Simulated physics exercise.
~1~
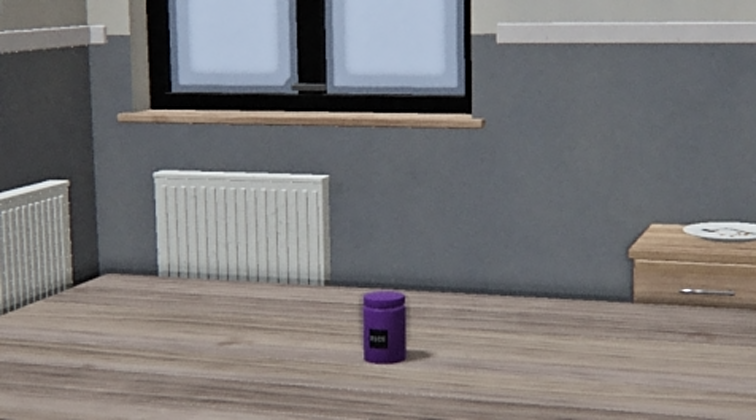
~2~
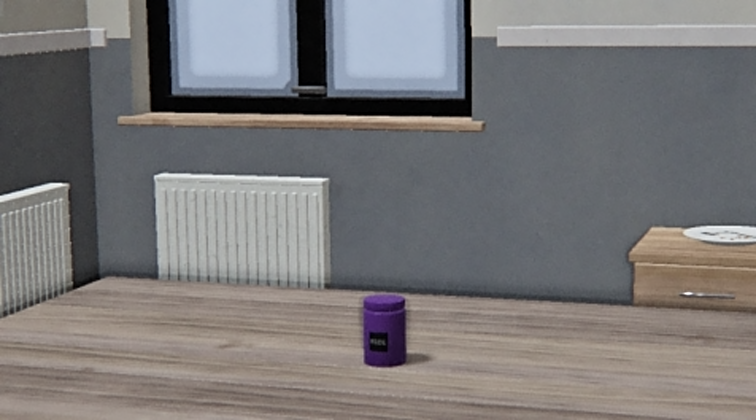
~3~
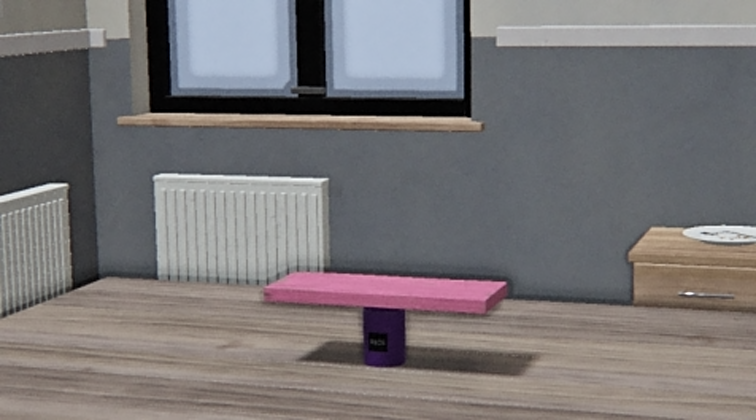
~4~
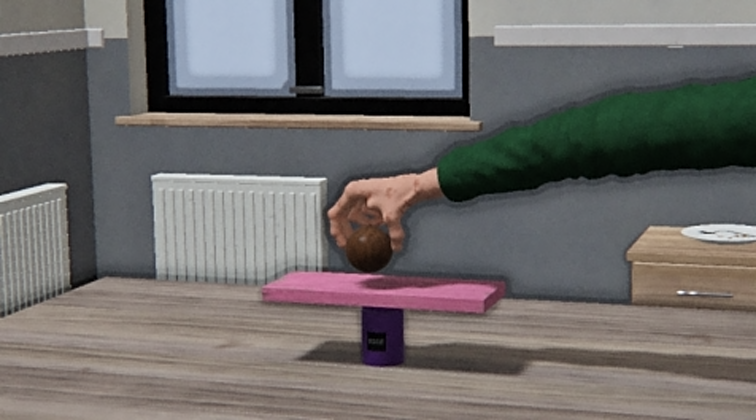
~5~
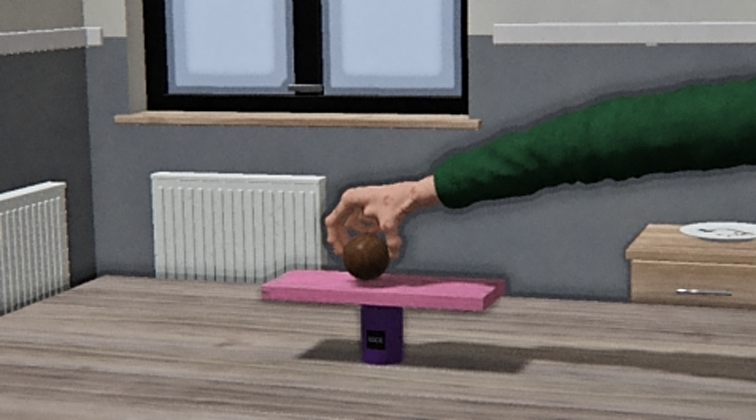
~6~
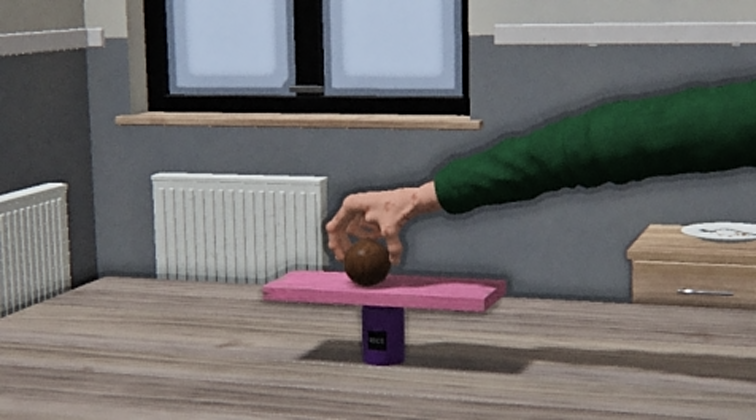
A hand in a green sleeve reaches in from the right over a wooden table, seen from slightly above in a grey-walled room with a window, white radiators and a wooden cabinet at right. A purple jar stands alone near the table's centre, then a pink board appears across its top. The hand lowers a brown onion slightly onto the board, left of its middle, fingers staying around it.
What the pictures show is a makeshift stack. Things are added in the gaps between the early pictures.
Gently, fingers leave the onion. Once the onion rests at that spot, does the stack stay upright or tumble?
Will stay.
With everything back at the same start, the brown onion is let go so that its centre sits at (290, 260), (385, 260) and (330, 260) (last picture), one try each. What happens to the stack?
With the first release it tips over; with the second it stays steady; with the third it stays steady.
Then, 0.20 s after the last picture, nothing has stirred.
Then, 0.40 s after the last picture, brown onion resting near (367, 262).
At rest, all 3 in place. Seen from the same camera at the end, brown onion near (367, 262). The stack holds.
